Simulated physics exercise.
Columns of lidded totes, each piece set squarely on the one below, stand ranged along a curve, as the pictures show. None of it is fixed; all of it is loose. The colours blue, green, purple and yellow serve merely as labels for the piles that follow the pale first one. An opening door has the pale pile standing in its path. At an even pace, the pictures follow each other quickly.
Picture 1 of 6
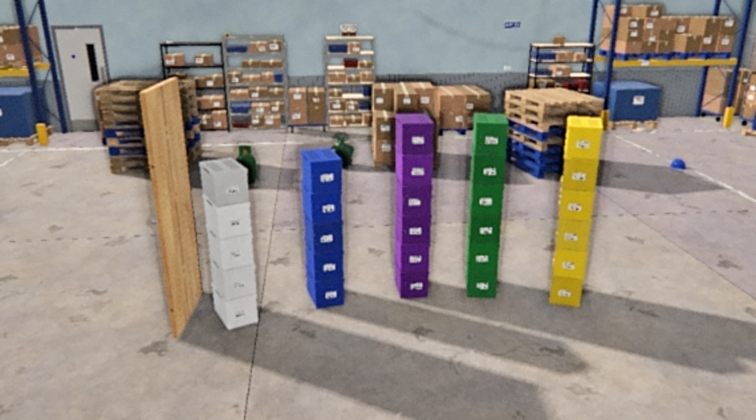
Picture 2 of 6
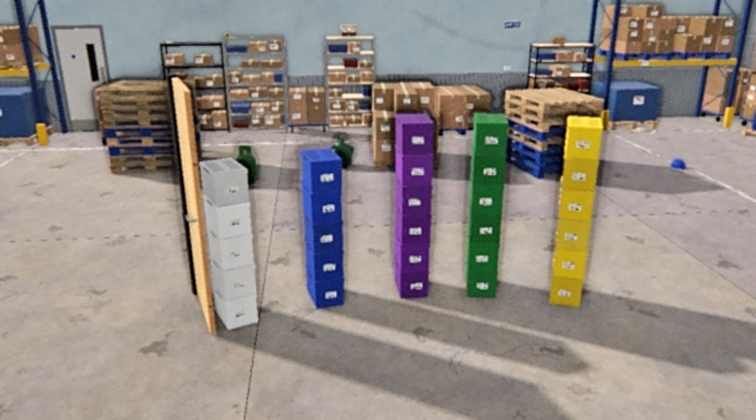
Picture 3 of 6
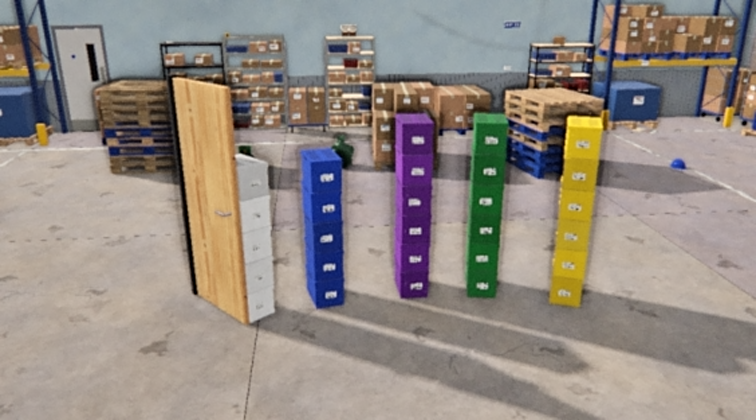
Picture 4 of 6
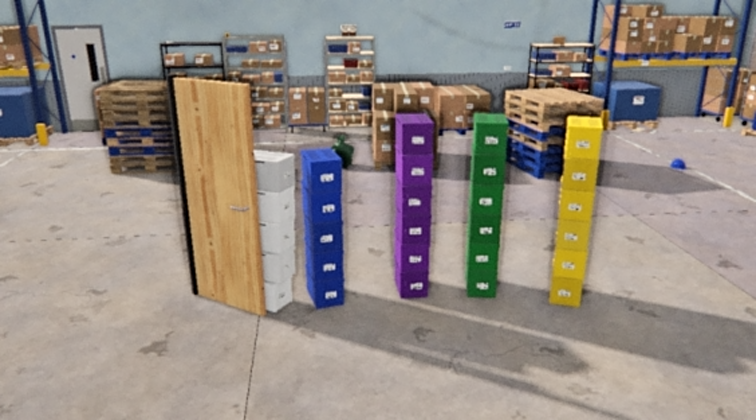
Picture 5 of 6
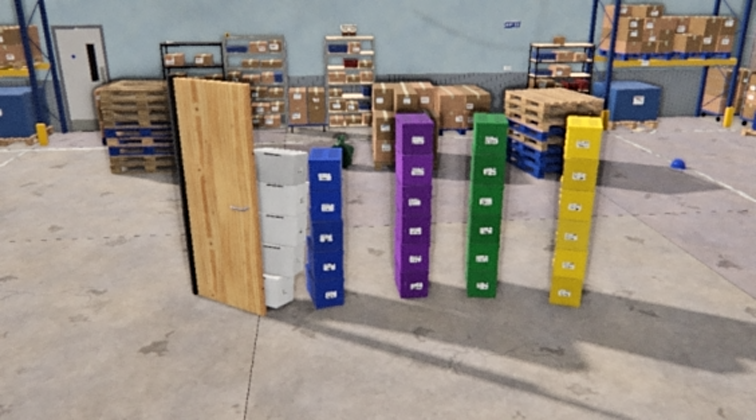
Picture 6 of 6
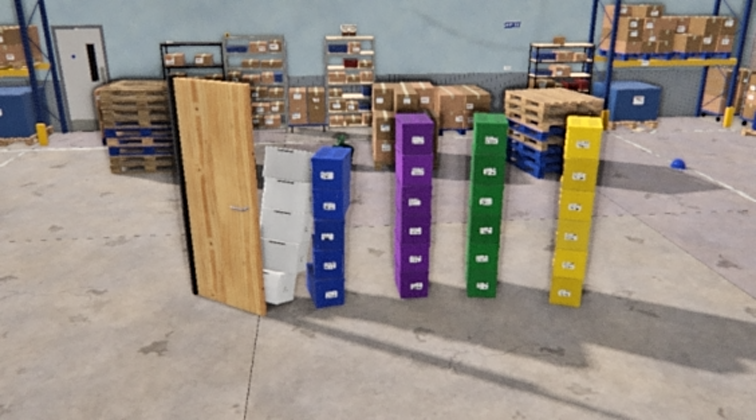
A wooden door swings round at the left of a warehouse floor, seen from slightly above by a still camera, with shelves, pallets and boxes behind. Stacks of white, blue, purple, green and yellow totes stand from left to right. The door pushes the white stack rightward, then stays open as that stack leans toward the blue one, which shifts slightly, while the others stay still.
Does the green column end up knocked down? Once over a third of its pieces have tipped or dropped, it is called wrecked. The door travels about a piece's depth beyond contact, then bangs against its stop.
Yes, it is brought down.
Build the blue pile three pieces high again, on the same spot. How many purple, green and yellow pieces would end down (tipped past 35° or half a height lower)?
By colour, I'd count purple 0, green 0, yellow 0.
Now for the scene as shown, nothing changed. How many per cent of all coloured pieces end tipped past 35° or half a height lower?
Roughly 90 per cent.
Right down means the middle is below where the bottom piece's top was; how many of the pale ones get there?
The count is 5.
Soon, 4 of the pale pile down; none of the 6 green totes down (5 of 23 in all colours); top green tote tipped barely; top blue tote tipped well over, about its own height lower.
A while on, 4 of the pale pile down; 5 of the 6 green totes down (21 of 23 in all colours); top green tote on its side; top blue tote upside down.
Finally, 4 of the pale pile down; 5 of the 6 green totes down (21 of 23 in all colours); top green tote some five heights lower; top purple tote upside down. Seen by the last camera, middles, top purple tote near (627, 236).
